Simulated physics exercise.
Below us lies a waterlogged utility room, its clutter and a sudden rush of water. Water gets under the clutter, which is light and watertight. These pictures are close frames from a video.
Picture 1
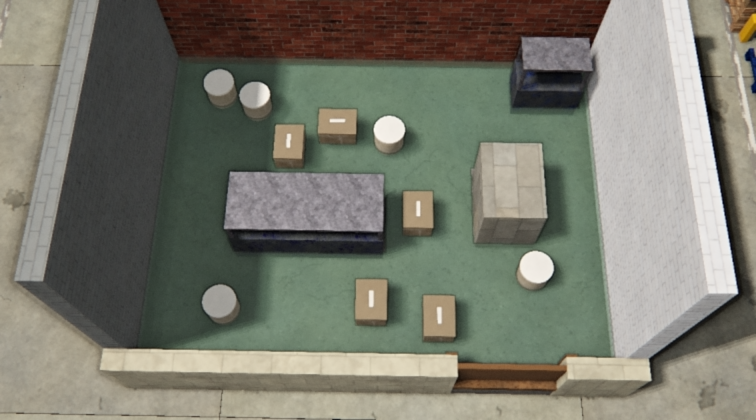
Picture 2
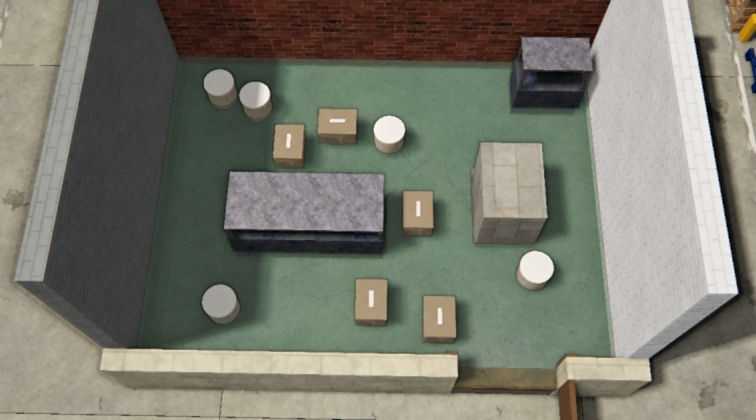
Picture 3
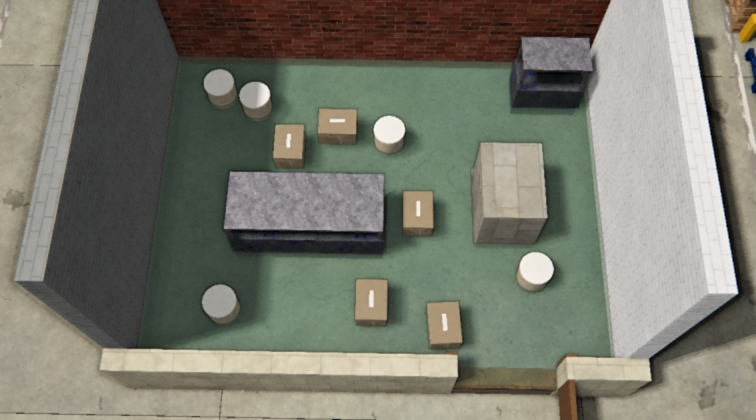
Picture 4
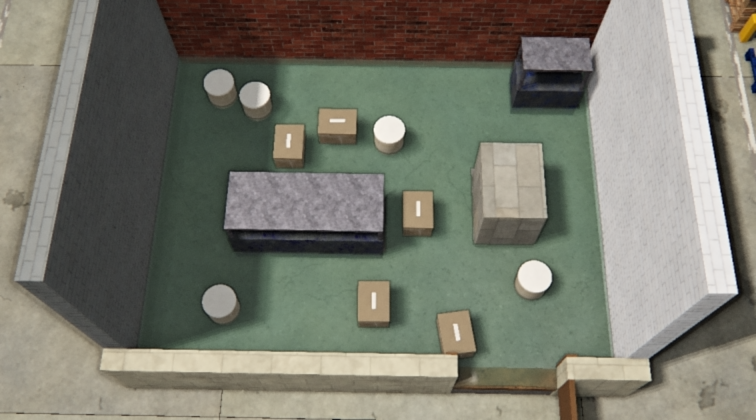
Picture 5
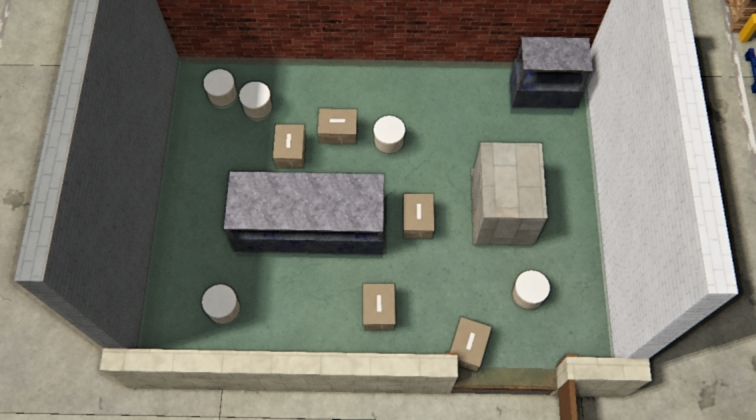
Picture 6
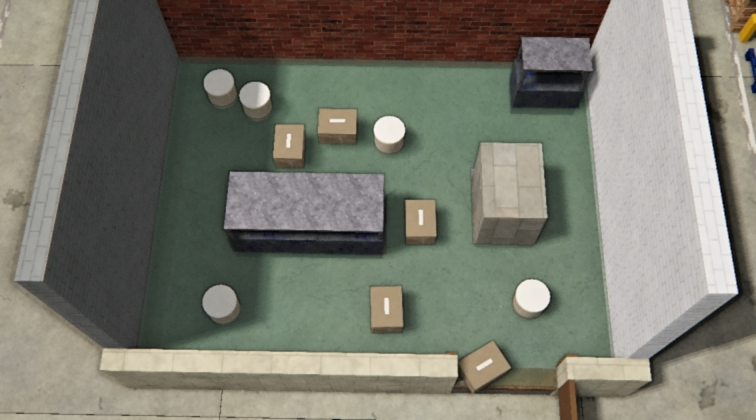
A walled green-floored room's gate opens, then a box slides and turns into the gap as a few others drift.
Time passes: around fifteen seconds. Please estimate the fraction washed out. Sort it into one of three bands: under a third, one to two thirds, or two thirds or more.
It falls in the middle band, one to two thirds.
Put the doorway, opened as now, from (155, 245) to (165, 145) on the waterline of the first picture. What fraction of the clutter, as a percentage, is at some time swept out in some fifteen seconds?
My estimate is some 70 percent.
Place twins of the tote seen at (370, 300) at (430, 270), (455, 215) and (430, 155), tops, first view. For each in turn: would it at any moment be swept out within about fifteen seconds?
In order, the first is escaping, the second escaping, the third escaping.
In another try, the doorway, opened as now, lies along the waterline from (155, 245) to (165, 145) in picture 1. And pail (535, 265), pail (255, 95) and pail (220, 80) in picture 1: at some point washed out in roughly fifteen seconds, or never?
In sequence - stays put, departs, departs.
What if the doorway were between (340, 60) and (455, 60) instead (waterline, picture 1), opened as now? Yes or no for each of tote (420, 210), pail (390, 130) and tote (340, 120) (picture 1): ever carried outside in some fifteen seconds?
In order: Escapes, escapes, escapes.
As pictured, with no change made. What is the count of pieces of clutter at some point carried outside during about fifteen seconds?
So the number is 4.
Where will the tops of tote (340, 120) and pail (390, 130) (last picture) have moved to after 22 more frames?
About (395, 140) and (454, 230).
A moment on, 1 of 10 are out; 9 afloat.
Next, 4 of 10 are out; 6 afloat.
Later, 4 of 10 are out; 6 afloat.
In the end, 4 of 10 are out; 6 afloat.
